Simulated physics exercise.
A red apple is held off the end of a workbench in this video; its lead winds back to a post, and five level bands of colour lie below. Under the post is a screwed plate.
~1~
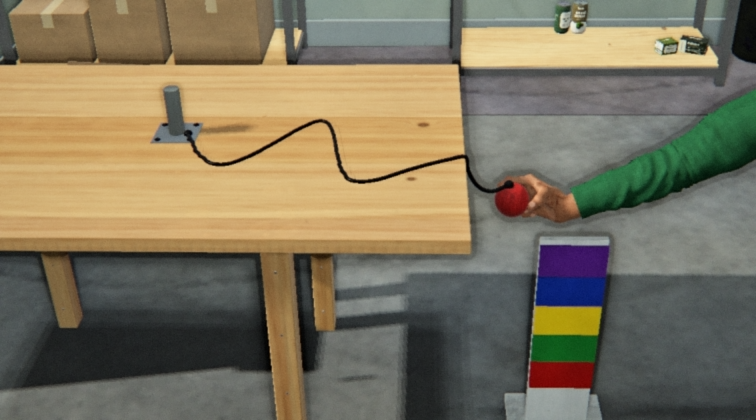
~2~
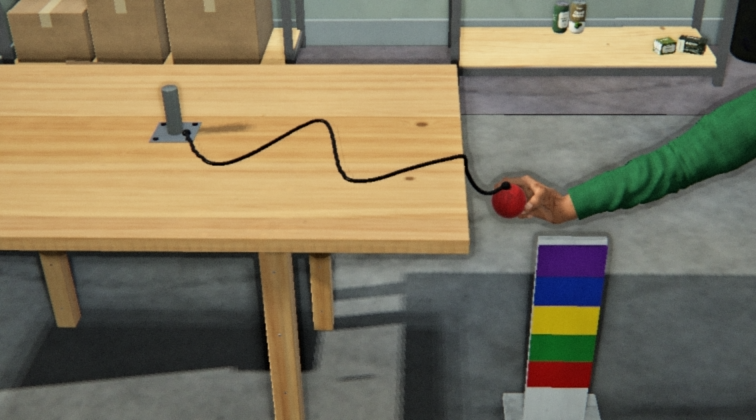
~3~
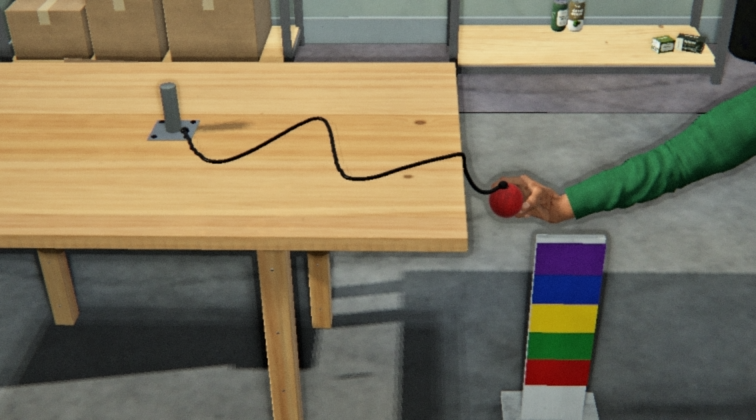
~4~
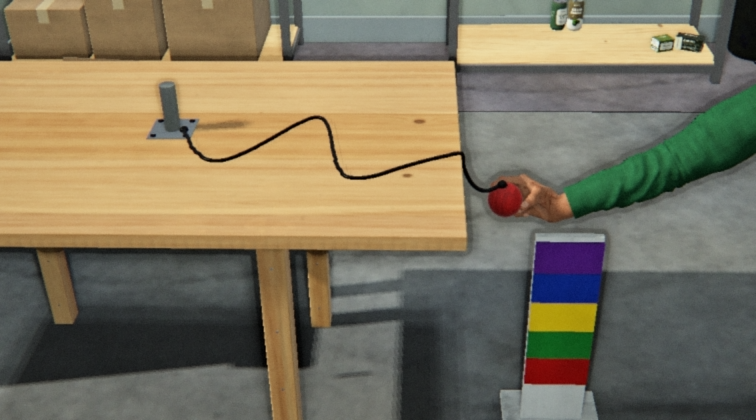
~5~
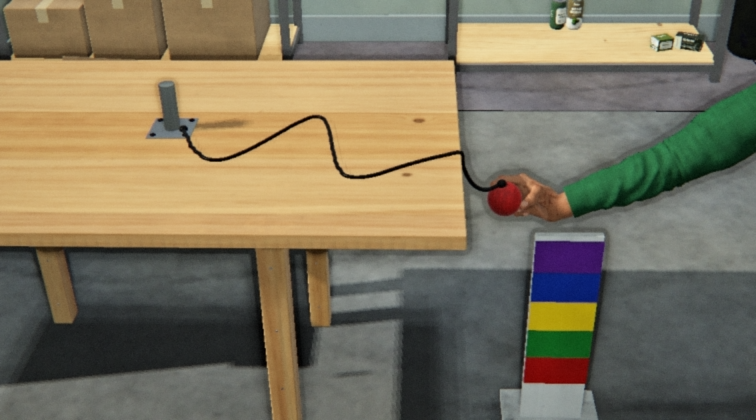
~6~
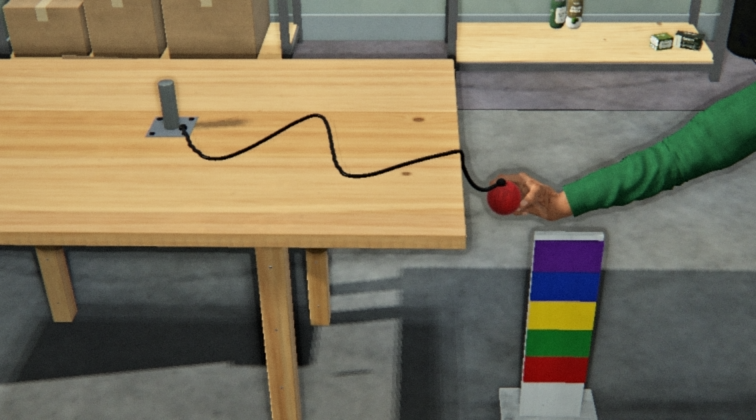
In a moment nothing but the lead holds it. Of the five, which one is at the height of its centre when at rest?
At rest, its centre is at the height of red.
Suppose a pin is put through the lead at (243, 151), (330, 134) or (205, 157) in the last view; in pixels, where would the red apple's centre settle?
Near (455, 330), then (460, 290), then (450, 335).
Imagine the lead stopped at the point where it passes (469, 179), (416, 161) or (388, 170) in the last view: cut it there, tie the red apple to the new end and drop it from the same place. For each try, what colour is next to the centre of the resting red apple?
Try 1 - green; try 2 - blue; try 3 - purple.
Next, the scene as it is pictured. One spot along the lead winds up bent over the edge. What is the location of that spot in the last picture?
In the last picture it is at roughly (331, 142).
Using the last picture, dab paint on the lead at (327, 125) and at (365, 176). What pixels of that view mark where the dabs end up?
Around (420, 141); the other one around (455, 220).
Soon after, apple near (432, 362); level with red.
After that, apple near (464, 364); level with red.
In the end, apple near (446, 364); level with red. The lead holds its middle at red.
